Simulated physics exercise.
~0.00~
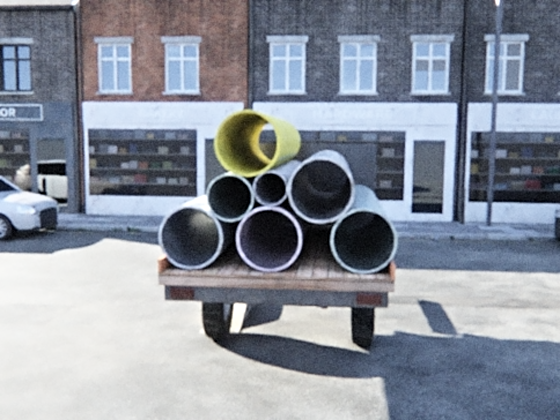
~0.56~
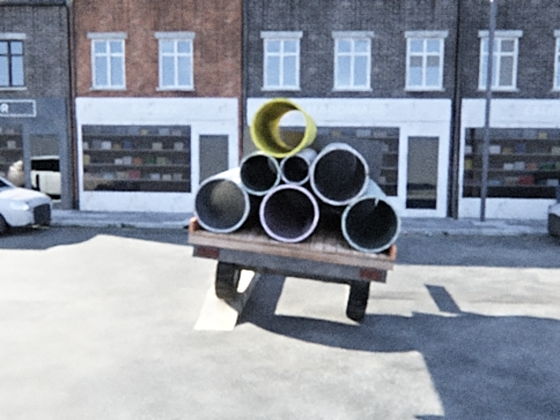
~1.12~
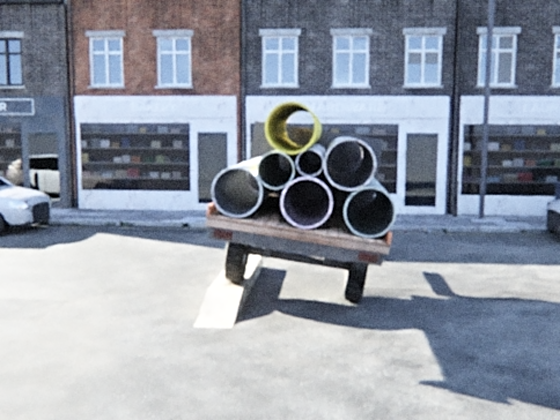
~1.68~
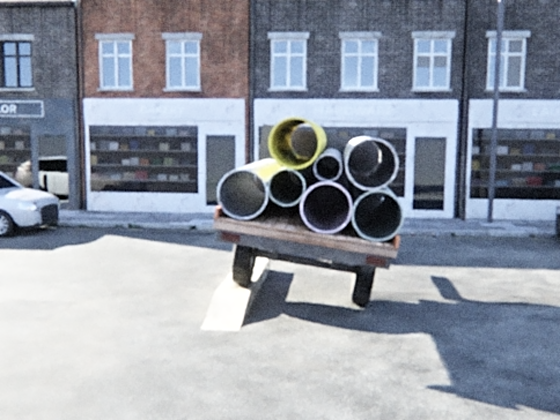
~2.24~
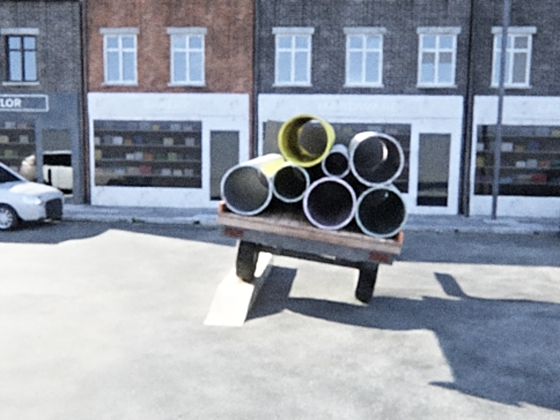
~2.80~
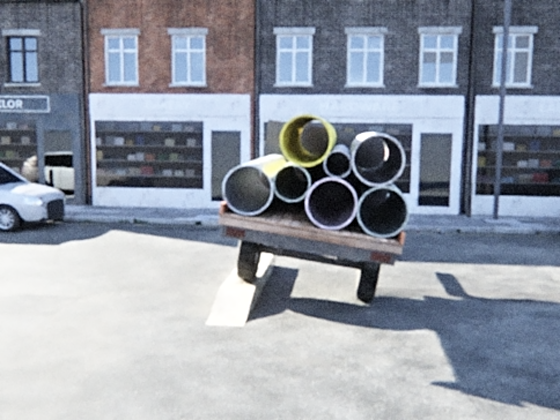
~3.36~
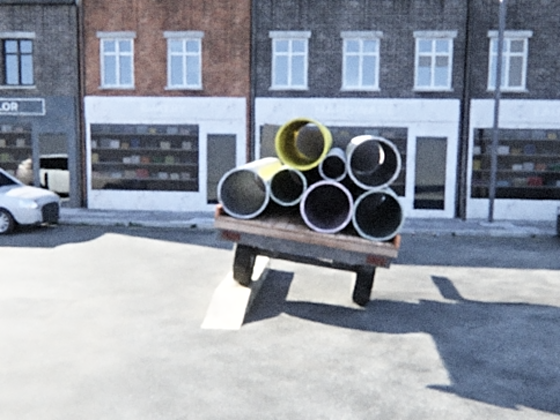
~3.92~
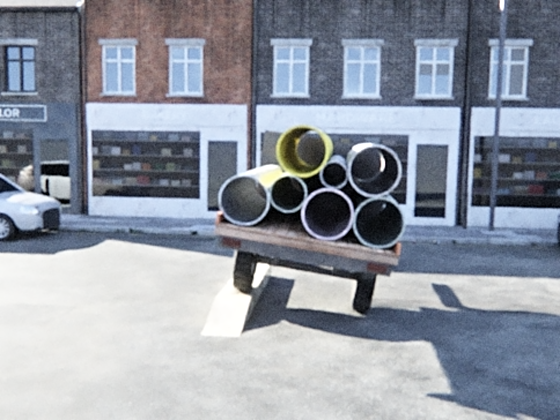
In this clip, a flat trailer stacked with steel pipes, one of them yellow, creeps up a ramp with its left wheel and tilts right; the yellow pipe shifts and settles a little lower to the left, staying up on the others as everything comes to rest aboard.
